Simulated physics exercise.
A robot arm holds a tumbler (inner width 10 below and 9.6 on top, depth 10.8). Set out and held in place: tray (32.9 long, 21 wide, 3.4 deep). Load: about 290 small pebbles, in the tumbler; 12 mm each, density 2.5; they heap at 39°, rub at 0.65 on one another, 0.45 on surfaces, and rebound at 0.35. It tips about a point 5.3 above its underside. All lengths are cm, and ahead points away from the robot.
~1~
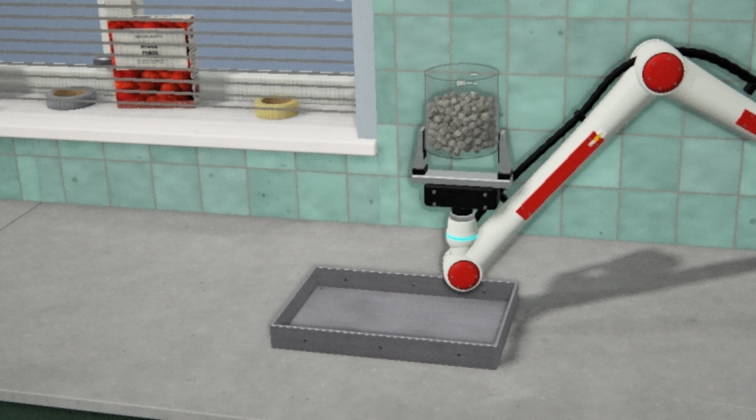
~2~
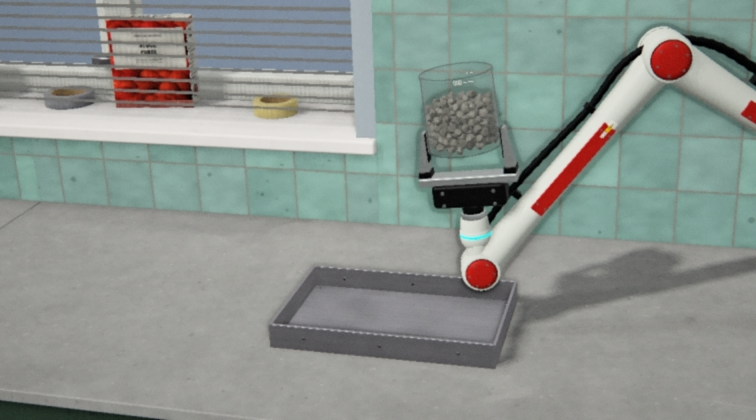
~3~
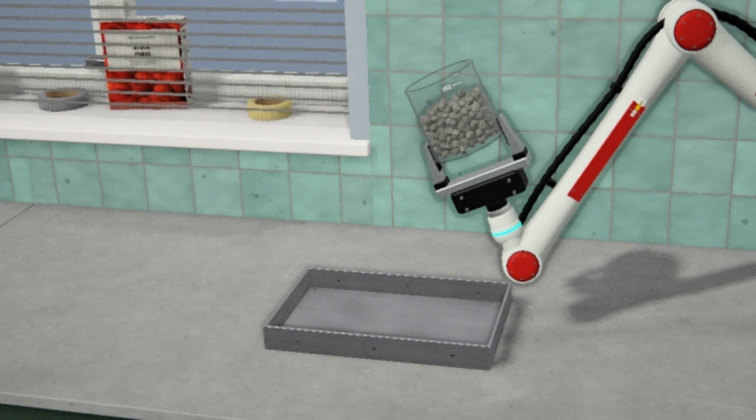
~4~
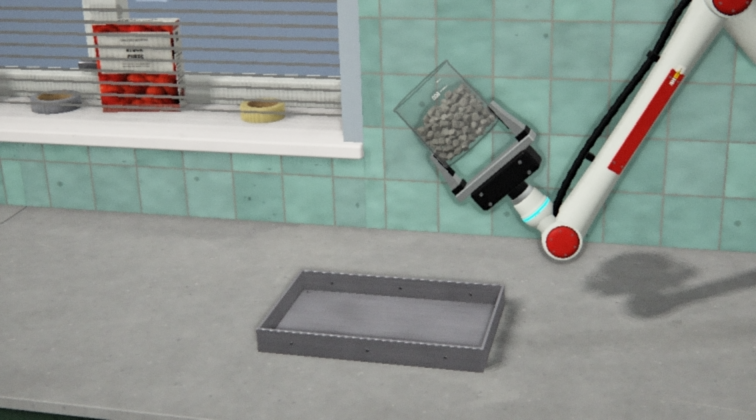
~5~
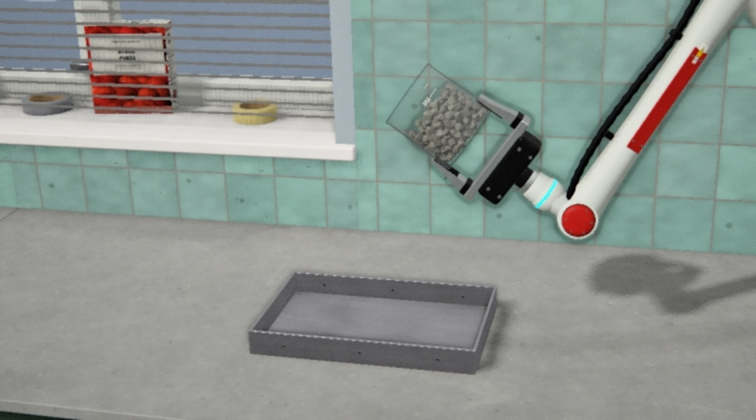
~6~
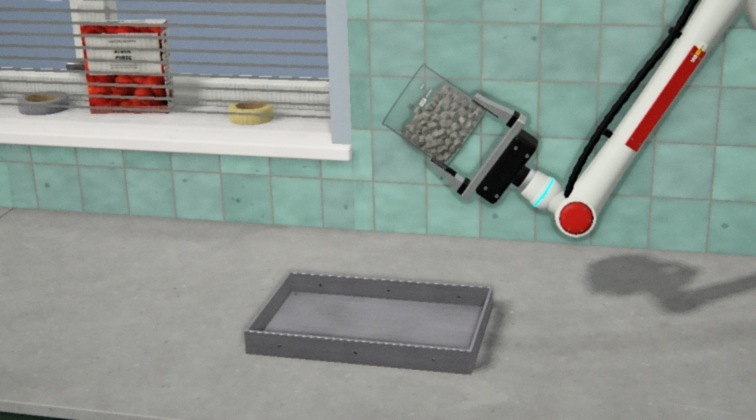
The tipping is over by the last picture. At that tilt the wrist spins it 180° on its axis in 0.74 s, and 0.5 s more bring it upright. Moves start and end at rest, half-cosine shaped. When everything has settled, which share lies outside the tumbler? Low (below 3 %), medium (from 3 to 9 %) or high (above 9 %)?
Answer: Low; below 3 % of the small pebbles finish outside the tumbler.
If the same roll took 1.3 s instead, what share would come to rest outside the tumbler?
Then about 0 per cent.
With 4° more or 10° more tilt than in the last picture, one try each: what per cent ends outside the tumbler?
Some 0 and 0 per cent.
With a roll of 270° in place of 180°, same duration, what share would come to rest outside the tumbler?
Then about 0 per cent.
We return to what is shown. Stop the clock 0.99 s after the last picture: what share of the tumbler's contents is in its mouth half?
Roughly 25 per cent.
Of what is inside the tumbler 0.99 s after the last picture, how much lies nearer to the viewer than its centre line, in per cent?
Some 50 per cent.
Then, 0.50 s on, tipped 56°, highest piece 38 above the table; 292 in the tumbler.
Then, 0.99 s on, tipped 28°, highest piece 37 above the table; 292 in the tumbler.
Then, 1.44 s on, upright, highest piece 37 above the table; 292 in the tumbler.
Then, 2.14 s on, upright, highest piece 37 above the table; 292 in the tumbler.
In the end, 292 in the tumbler. That is 0 % outside the tumbler.
